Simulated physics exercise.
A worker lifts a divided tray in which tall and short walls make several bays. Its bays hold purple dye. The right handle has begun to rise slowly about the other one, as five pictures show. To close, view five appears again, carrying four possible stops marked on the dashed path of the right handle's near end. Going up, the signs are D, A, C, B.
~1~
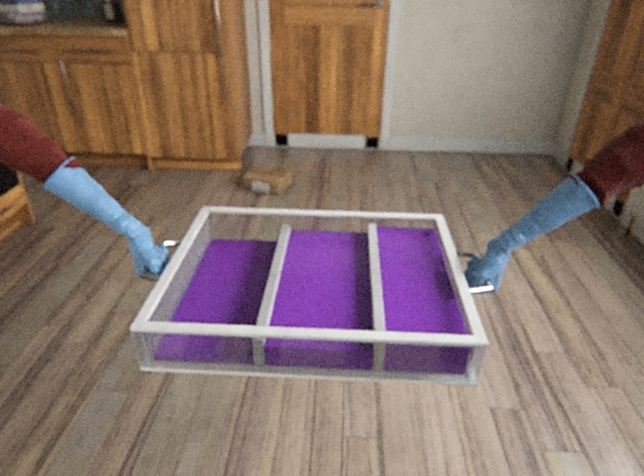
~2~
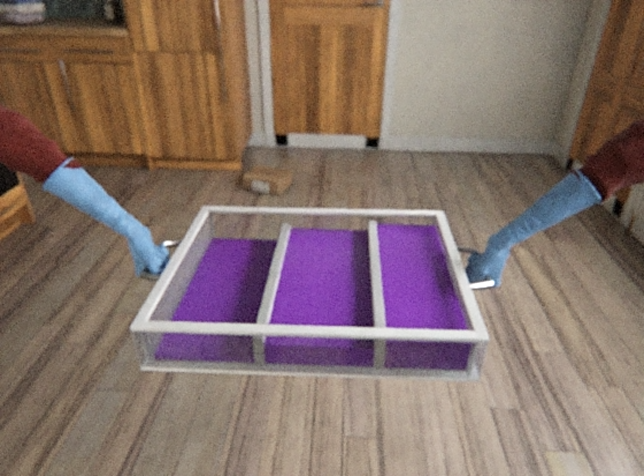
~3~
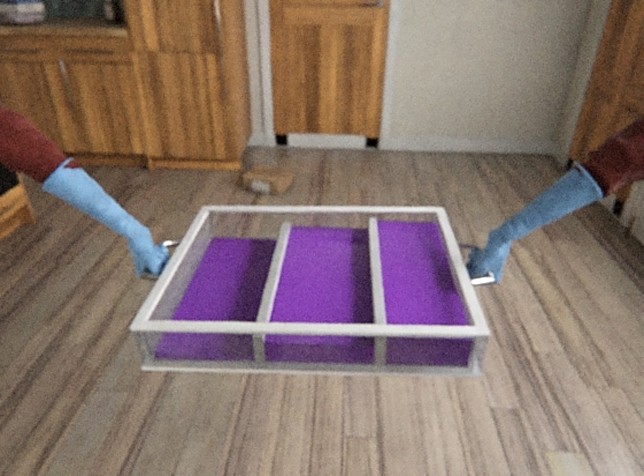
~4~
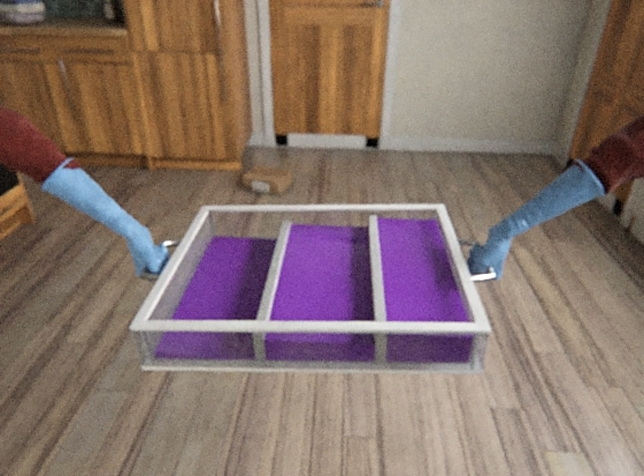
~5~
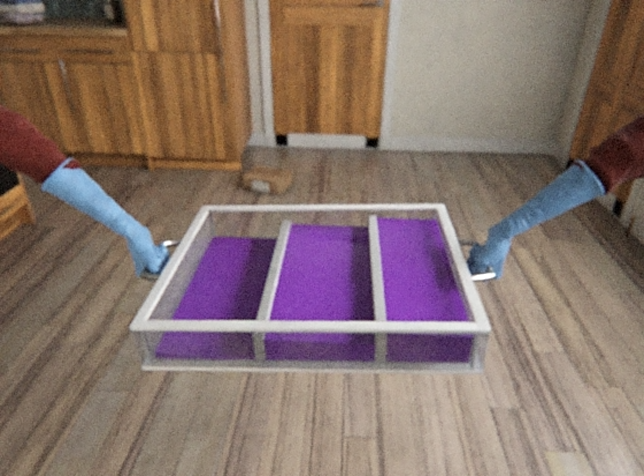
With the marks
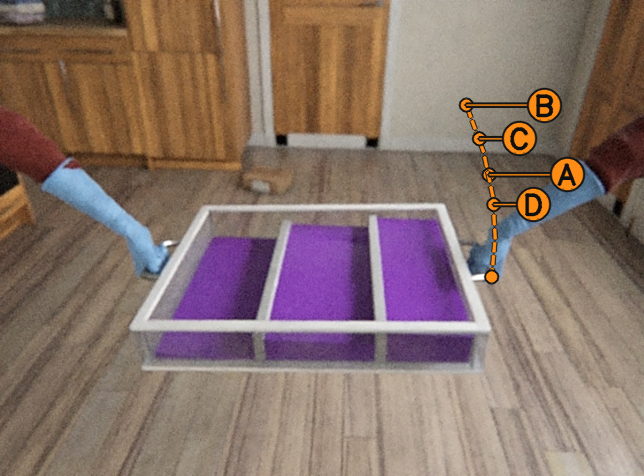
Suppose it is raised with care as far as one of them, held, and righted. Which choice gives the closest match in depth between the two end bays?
A.
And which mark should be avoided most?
Here it is mark B.
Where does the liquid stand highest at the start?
It is the right one.
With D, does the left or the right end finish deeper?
The right one.
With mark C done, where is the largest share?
The left bay.
On the marked copy, A at (489, 174); B at (466, 105); C at (479, 138); D at (493, 204).
With A, the two end bays stand about equally deep; nothing spills.
With B, the left end bay stands a little deeper than the other; about 27 % goes over the rim.
With C, the left end bay stands a little deeper than the other; about 10 % goes over the rim.
With D, the right end bay stands much deeper than the other; nothing spills.
